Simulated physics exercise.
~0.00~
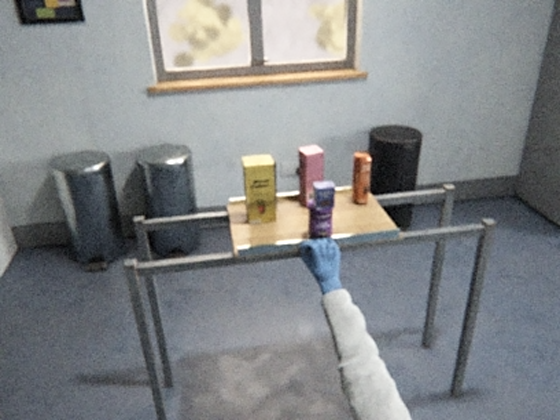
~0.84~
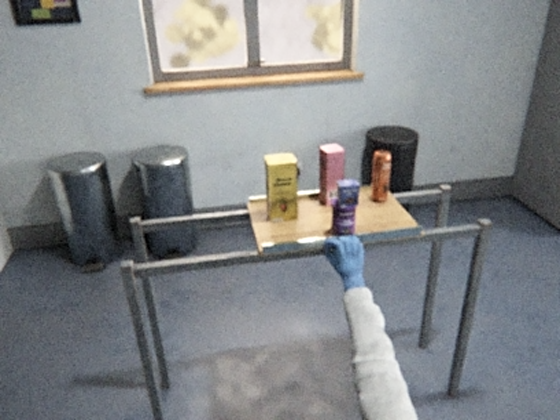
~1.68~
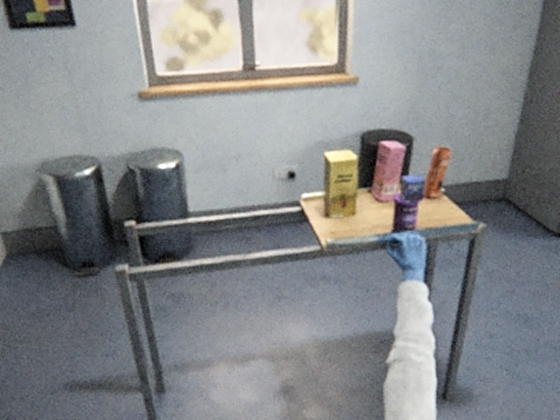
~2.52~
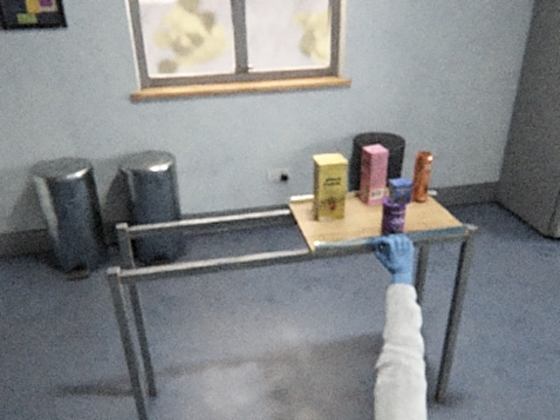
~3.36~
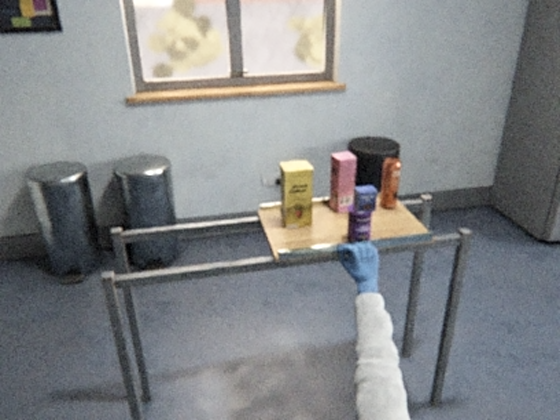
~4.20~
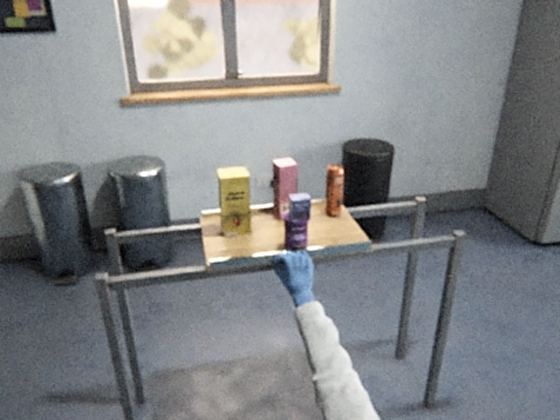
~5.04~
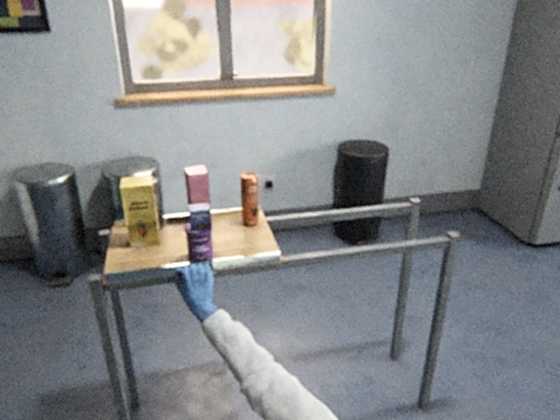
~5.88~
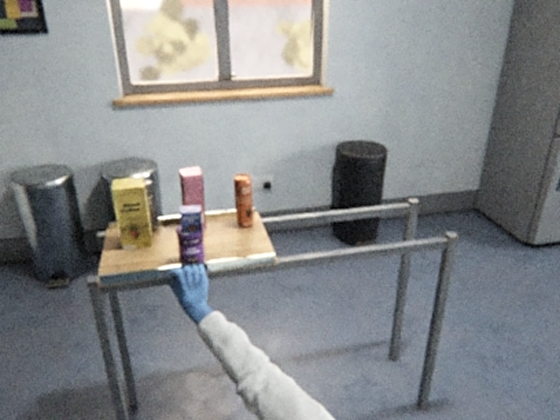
A wooden tray on a metal rail frame, gripped at its front edge by a blue-gloved hand, starts near the middle carrying a yellow carton, a pink carton, an orange can and a small purple container. The hand slides it right, slowly at first and then farther, until it reaches the right end of the rails. It then draws the tray back left, past the middle and all the way to the left end, while the view drifts slightly right. The tray ends there, still held by the glove, with the packages all upright and in much the same arrangement.
